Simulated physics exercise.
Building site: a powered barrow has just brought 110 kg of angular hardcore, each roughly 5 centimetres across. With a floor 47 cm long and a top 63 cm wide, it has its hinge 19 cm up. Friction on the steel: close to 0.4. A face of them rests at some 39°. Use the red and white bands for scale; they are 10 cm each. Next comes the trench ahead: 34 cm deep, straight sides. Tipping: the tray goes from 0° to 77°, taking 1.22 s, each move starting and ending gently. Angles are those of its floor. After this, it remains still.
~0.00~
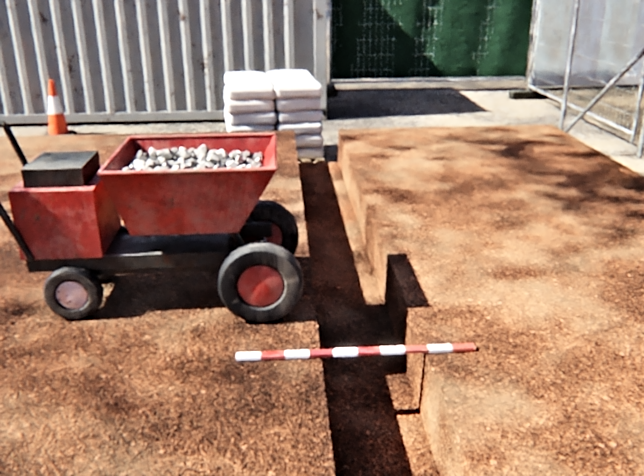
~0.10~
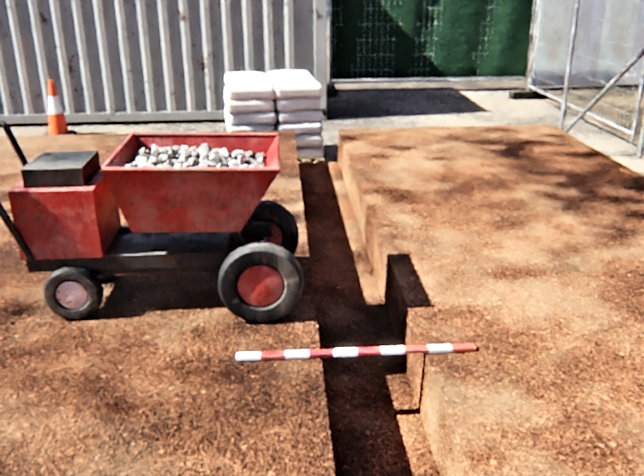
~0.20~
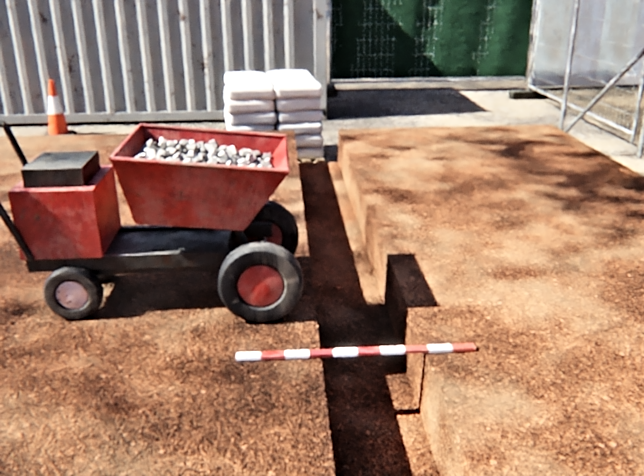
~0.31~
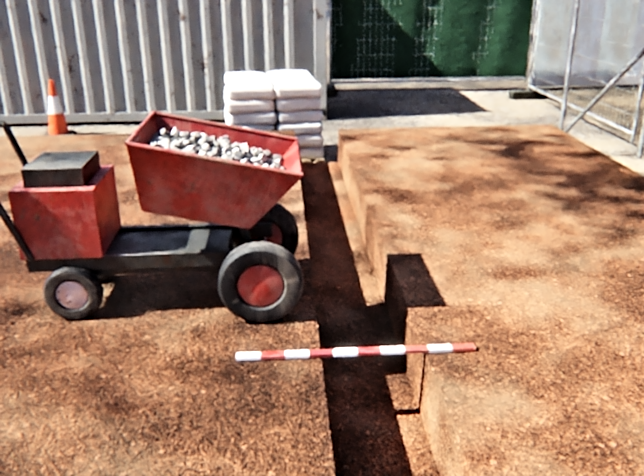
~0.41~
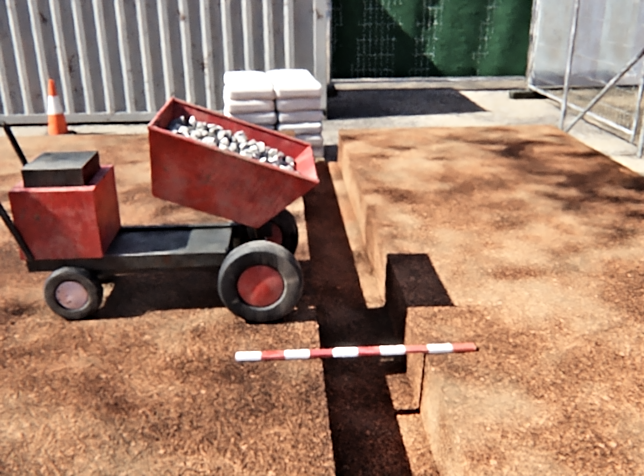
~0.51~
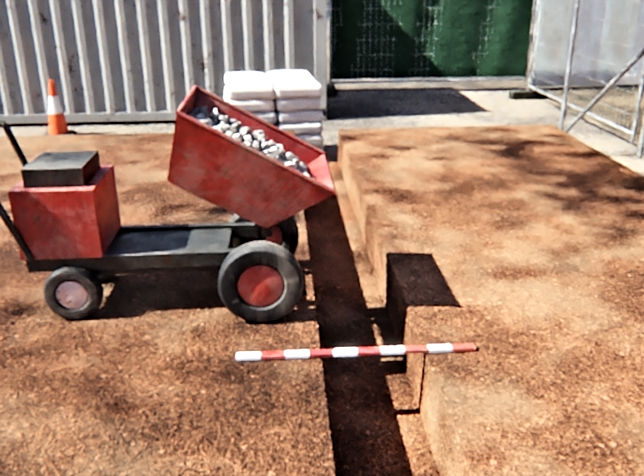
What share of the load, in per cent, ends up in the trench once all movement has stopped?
About 52 per cent.
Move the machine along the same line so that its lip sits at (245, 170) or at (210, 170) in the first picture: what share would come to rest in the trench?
I'd say some 80 per cent and some 85 per cent.
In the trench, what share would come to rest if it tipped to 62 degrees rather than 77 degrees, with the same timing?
With that change, near 10 per cent.
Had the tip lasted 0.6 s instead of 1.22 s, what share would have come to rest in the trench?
Then roughly 30 percent.
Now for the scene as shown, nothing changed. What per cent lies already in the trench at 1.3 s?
By that point it's something like 10 in a hundred.
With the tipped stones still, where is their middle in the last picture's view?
The middle should be near (392, 325).
After 0.9 s the floor is at 65°; 100 % in the tray; the foremost stones are at (372, 228).
After 1.3 s the floor is at 77°; 70 % in the tray, 9 % in the trench, 21 % past the trench; the foremost stones are at (465, 282).
After 1.7 s the floor is at 77°; 44 % in the tray, 21 % in the trench, 35 % past the trench; the foremost stones are at (520, 274).
After 3.6 s the floor is at 77°; 14 % in the tray, 52 % in the trench, 34 % past the trench; the foremost stones are at (529, 273).
